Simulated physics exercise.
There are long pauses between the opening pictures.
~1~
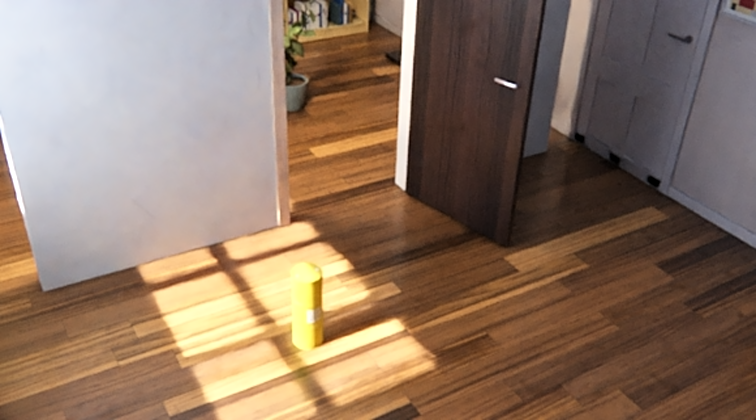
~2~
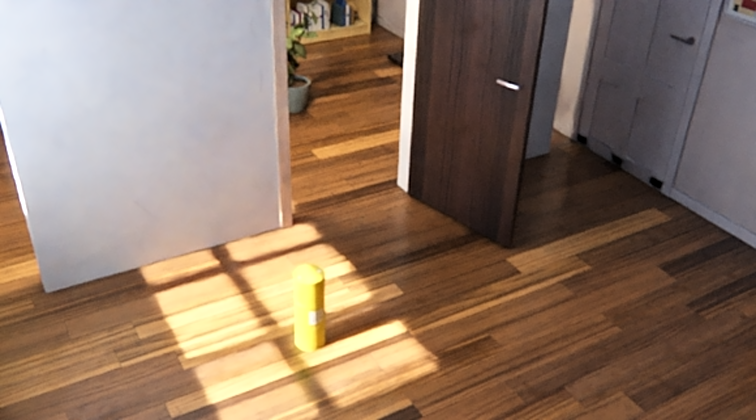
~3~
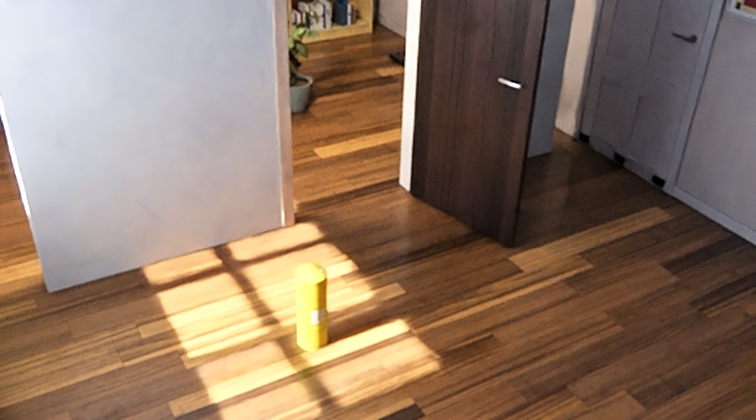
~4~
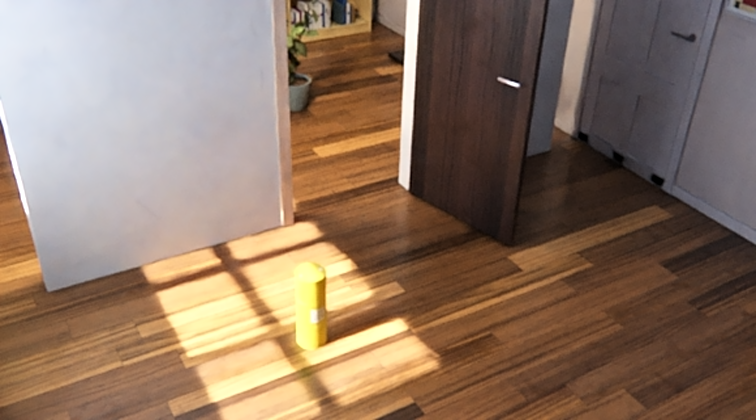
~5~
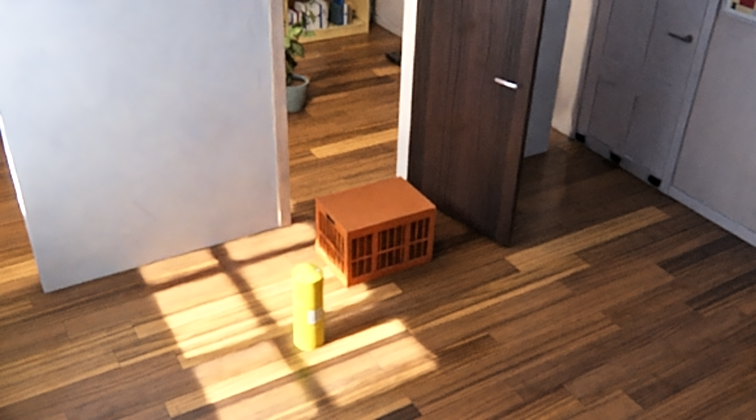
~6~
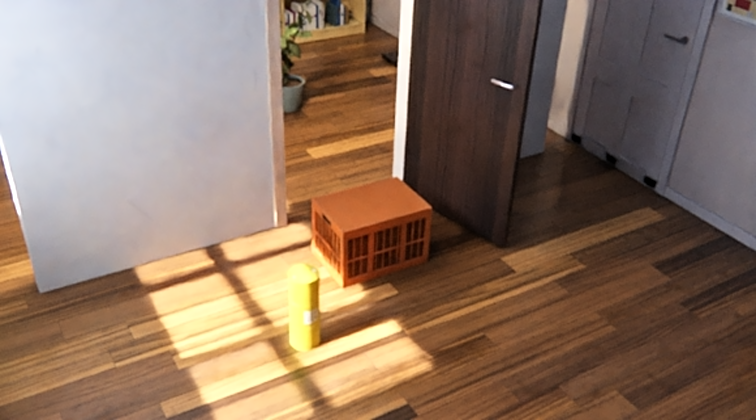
A dark brown door stands wide open right of centre in a sunlit room with a wooden floor, seen from above, with a pale wall panel at left and grey doors at right. A yellow canister stands in the window-shaped patch of sunlight, with a potted plant and bookshelf behind. Nothing moves except a slight shift of the camera, until an orange chest abruptly appears behind the canister.
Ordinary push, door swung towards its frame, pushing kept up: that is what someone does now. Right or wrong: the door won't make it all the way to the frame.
Right.
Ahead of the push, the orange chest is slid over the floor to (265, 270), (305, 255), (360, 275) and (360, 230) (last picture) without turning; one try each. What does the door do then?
On the first go it makes it all the way, then it doesn't make it all the way, then it doesn't make it all the way, and last it doesn't make it all the way.
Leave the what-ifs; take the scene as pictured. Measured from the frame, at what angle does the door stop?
Near 70° open.
Then, 0.30 s on from there, open by 96°.
Then, 0.50 s on from there, open by 83°.
Then, 0.70 s on from there, open by 69°.
In the end, open by 69°; both unmoved. At the end, from the last picture's camera, orange chest near (369, 230).
